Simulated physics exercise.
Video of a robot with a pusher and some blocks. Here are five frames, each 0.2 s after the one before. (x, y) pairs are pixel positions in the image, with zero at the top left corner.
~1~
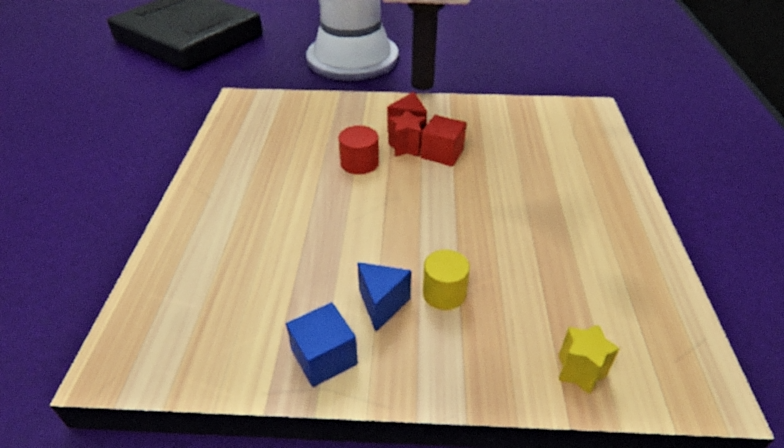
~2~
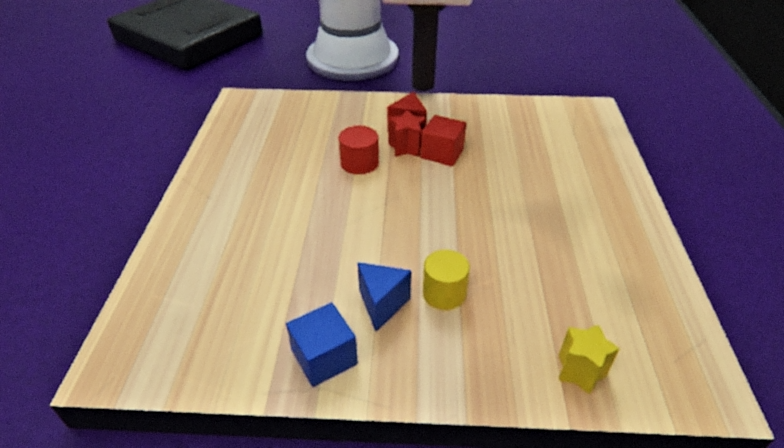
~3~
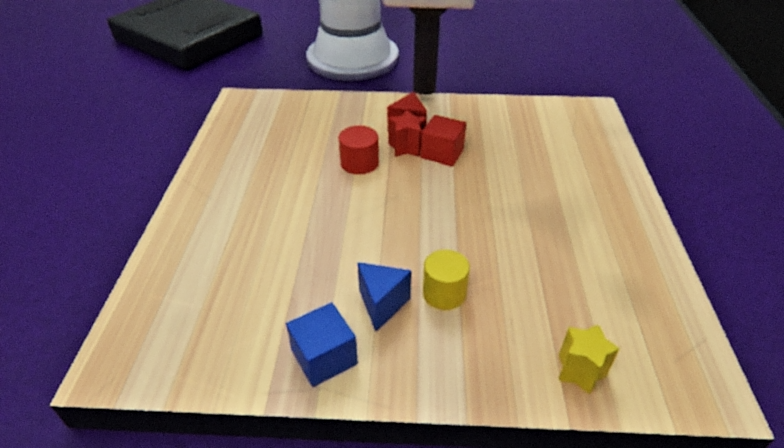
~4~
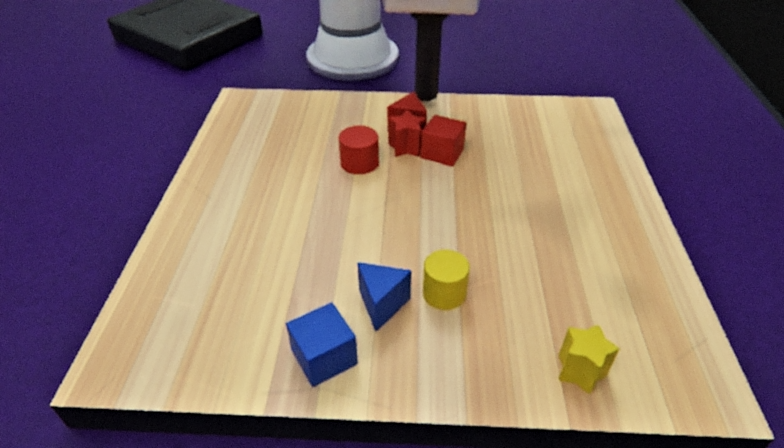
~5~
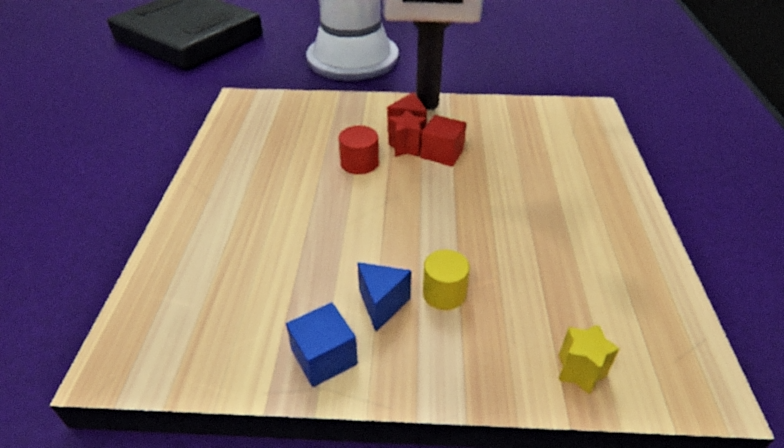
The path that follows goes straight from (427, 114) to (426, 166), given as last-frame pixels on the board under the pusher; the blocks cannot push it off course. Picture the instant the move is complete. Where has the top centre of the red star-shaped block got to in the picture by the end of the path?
In the picture, it is at (398, 132).
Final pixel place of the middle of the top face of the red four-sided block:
Its top centre lands on (461, 147).
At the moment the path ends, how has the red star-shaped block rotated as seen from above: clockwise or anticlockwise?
From the top: Clockwise.
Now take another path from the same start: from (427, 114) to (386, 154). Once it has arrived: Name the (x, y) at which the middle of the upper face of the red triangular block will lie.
Its top centre is at about (362, 120).
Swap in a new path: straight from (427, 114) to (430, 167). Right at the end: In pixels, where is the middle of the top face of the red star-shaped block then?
Final place: (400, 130).
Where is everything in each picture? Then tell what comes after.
In the first frame, pusher's lower end at (423, 85); red circular block at (359, 136); red star-shaped block at (408, 120); red triangular block at (409, 102); red four-sided block at (444, 126).
In the second frame, pusher at (423, 86); blocks still.
In the third frame, pusher at (424, 90); blocks still.
In the fourth frame, pusher at (426, 96); blocks still.
In the fifth frame, pusher at (428, 105); red circular block at (359, 136); red star-shaped block at (408, 120); red triangular block at (409, 102); red four-sided block at (444, 126).
On the path given first. One third of the way, pusher at (427, 120); red star-shaped block at (406, 122), turned 15° anticlockwise; red triangular block at (403, 105).
Two thirds of the way, pusher at (427, 138); red star-shaped block at (399, 128), turned 15° clockwise; red triangular block at (401, 106), turned 15° clockwise; red four-sided block at (453, 138), turned 20° anticlockwise.
At the end, pusher at (427, 157); red circular block still; red star-shaped block at (398, 132), turned 65° clockwise; red triangular block at (401, 106), turned 15° clockwise; red four-sided block at (461, 147), turned 70° anticlockwise.
